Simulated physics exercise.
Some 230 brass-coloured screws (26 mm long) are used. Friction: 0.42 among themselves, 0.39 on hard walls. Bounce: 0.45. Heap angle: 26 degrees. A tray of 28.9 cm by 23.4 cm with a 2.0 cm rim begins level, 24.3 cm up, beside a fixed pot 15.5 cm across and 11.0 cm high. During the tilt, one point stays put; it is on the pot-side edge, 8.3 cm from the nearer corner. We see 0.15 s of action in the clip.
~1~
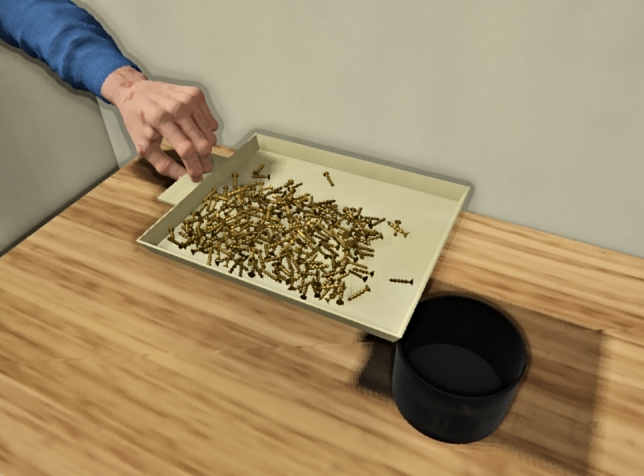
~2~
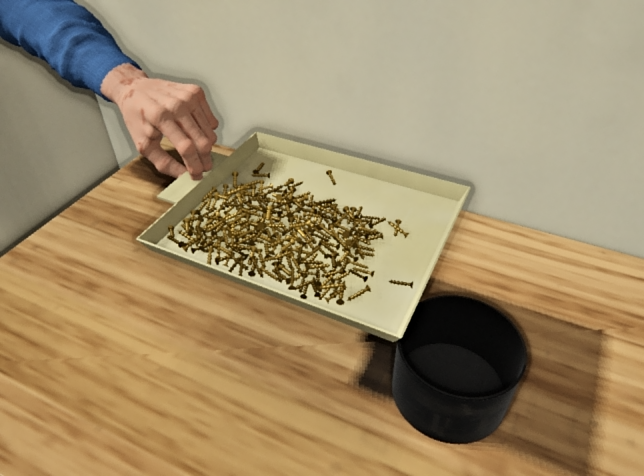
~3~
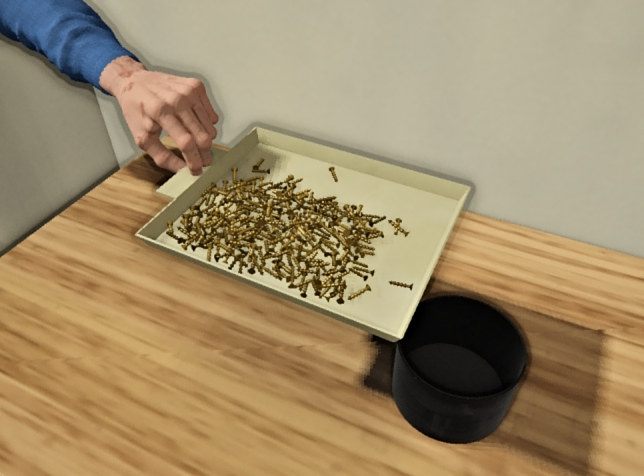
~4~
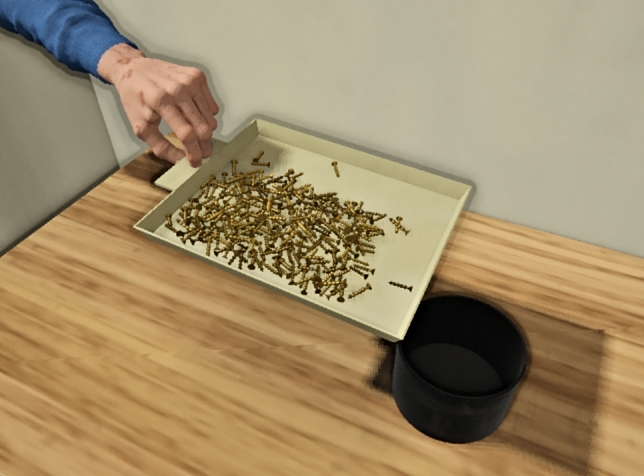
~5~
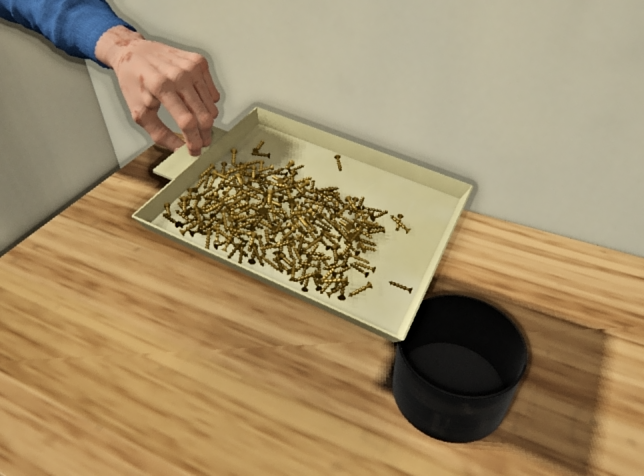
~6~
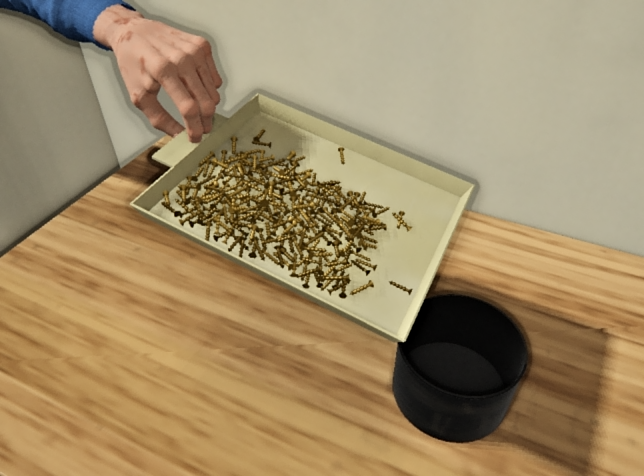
On a wooden tabletop against a pale wall, a blue-sleeved hand at the left side of a cream tray of brass-coloured screws slowly raises that side, tilting the tray slightly toward a black pot while the screws stay heaped.
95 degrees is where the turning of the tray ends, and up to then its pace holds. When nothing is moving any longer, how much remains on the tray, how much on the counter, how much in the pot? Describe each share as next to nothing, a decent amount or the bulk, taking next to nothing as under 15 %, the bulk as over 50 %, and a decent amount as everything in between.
At the end, tray: Not much, counter: Over half, pot: A good chunk.
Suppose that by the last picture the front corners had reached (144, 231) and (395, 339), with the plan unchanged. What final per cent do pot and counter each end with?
Pot 0 % / counter 100 %.
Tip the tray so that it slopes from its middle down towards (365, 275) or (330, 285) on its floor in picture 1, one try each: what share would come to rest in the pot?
Approximately 5 percent, then 0 percent.
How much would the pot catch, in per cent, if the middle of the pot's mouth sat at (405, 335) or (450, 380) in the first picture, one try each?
First try around 5 %, second around 55 %.
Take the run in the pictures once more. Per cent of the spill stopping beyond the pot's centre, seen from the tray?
Near 90 in a hundred.
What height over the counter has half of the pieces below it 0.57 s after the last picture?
Height: Around 22 cm.
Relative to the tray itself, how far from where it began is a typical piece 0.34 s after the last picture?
6 cm.
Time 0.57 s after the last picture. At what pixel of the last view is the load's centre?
Load centre, approx.: (463, 354) px.
Then, 0.34 s after the last picture, tilt 52 degrees; the tray holds 100 %, the pot 0 %.
Then, 0.57 s after the last picture, tilt 80 degrees; the tray holds 30 %, the pot 5 %.
Then, 0.90 s after the last picture, tilt 95 degrees; the tray holds 0 %, the pot 25 %.
In the end, tray 0 %, counter 75 %, pot 25 %.
